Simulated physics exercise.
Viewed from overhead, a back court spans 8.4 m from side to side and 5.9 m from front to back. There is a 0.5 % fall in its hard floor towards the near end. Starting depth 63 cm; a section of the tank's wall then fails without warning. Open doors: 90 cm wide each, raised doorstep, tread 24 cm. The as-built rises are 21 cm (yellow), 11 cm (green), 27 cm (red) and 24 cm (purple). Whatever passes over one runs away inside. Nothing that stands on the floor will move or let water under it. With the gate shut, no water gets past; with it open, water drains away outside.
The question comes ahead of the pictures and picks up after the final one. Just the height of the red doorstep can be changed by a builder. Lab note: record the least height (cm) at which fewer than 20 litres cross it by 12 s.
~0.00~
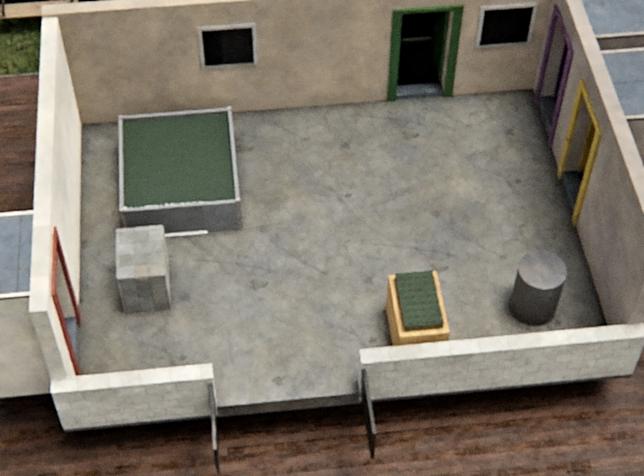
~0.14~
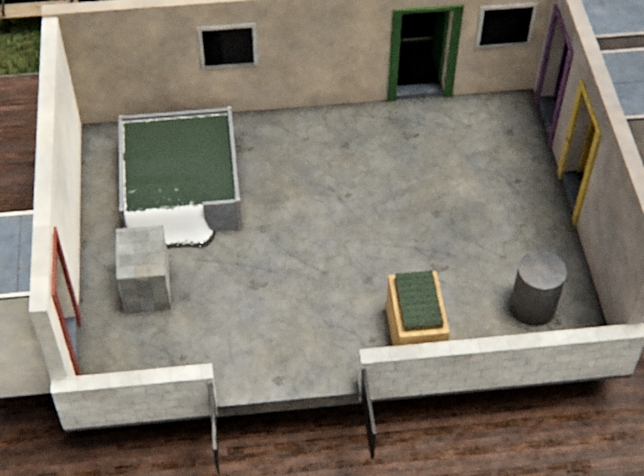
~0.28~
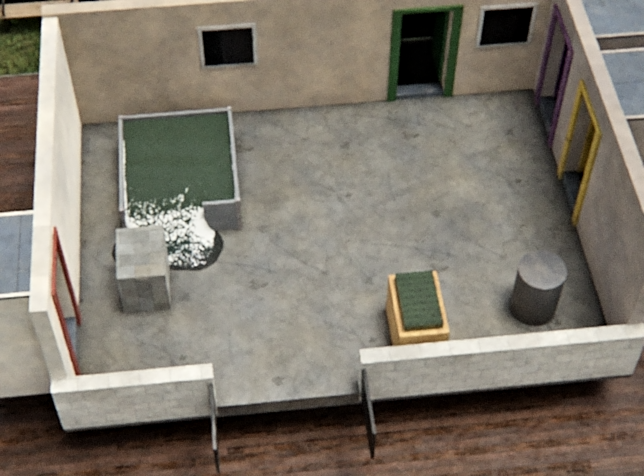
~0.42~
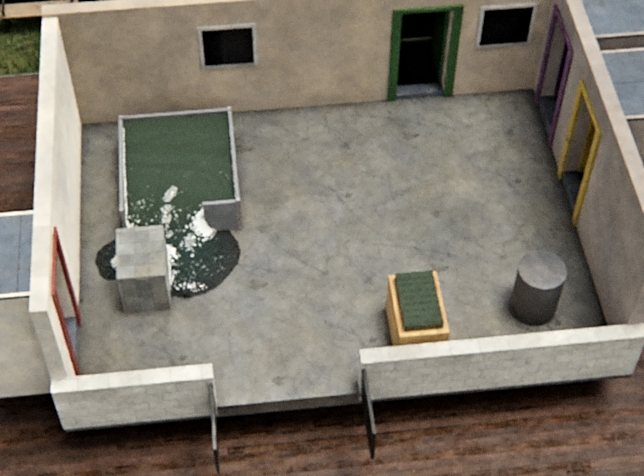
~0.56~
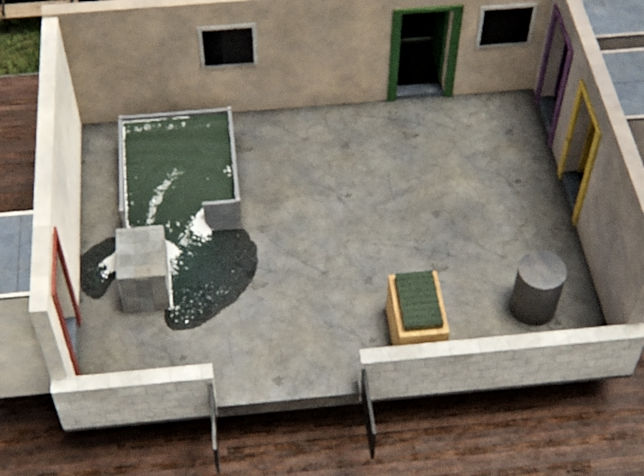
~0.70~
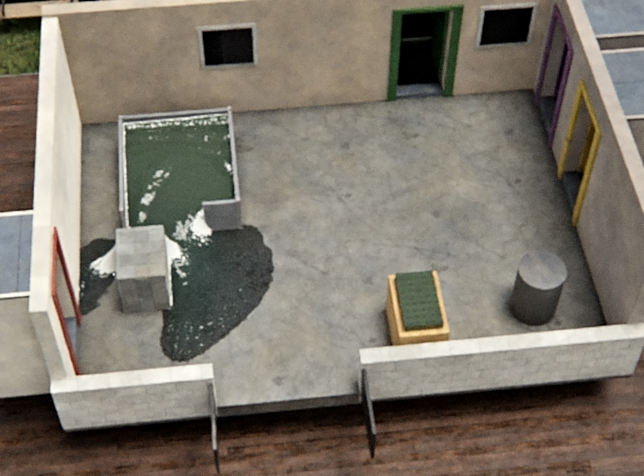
Least height: 7.5 cm.
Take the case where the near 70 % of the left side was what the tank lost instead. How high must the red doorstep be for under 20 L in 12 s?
Some 11.0 centimetres.
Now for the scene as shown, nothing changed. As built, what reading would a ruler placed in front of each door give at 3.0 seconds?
Yellow door 0 cm, green door 0 cm, red door 5 cm, purple door 0 cm.
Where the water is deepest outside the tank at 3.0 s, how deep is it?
24 cm.
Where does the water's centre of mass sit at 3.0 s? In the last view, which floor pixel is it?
Near (182, 244).
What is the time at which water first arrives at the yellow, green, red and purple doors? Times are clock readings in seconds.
Times: Yellow 8.0 s, green 6.5 s, red 1.0 s, purple 11.0 s.
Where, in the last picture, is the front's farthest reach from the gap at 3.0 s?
The farthest wet point is roughly at (497, 366) in the last view.
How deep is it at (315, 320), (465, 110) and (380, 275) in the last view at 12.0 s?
Close to 5, 1 and 3 cm, one after the other.
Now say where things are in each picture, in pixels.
The first picture shows still water, 63 cm deep, in the tank at (178, 161); the red door at (68, 314) is dry.
In the second picture, the gap is at (166, 225), the front 0.3 m out at a hidden place; the back of the tank holds 63 cm.
In the third picture, the front is at (182, 267), 0.7 m from the gap at (166, 226); 1.0 m2 of floor is wet, 63 cm left at the back.
In the fourth picture, the front is at (180, 293), 1.3 m from the gap at (166, 226); 1.7 m2 of floor is wet, 63 cm left at the back.
In the fifth picture, the gap is at (166, 226), the front 1.9 m out at (174, 325); the back of the tank holds 60 cm.
In the sixth picture, the gap is at (166, 226), the front 2.5 m out at (183, 356); the back of the tank holds 54 cm; the red door at (68, 314), 2.6 m from the gap, is still 0.8 m from the nearest water.
After 1.4 s water covers 20 % of the floor, deepest (48 cm) near (156, 257); 4 cm at the red door, 0 litres in over its 27 cm doorstep.
After 3.0 s water covers 40 % of the floor, deepest (24 cm) near (156, 257); 5 cm at the red door, 0 litres in over its 27 cm doorstep.
After 12.0 s water covers 90 % of the floor, deepest (8 cm) near (78, 406); 5 cm at the red door, 0 litres in over its 27 cm doorstep.
At the red door as built, the water arrived by 1.1 s and peaked near 10 cm at 5.8 s.
With a doorstep of 6 cm, 33 litres would have come in within the 12 s; with 9.5 cm, 8 litres. So under 20 litres takes about 7.5 cm.
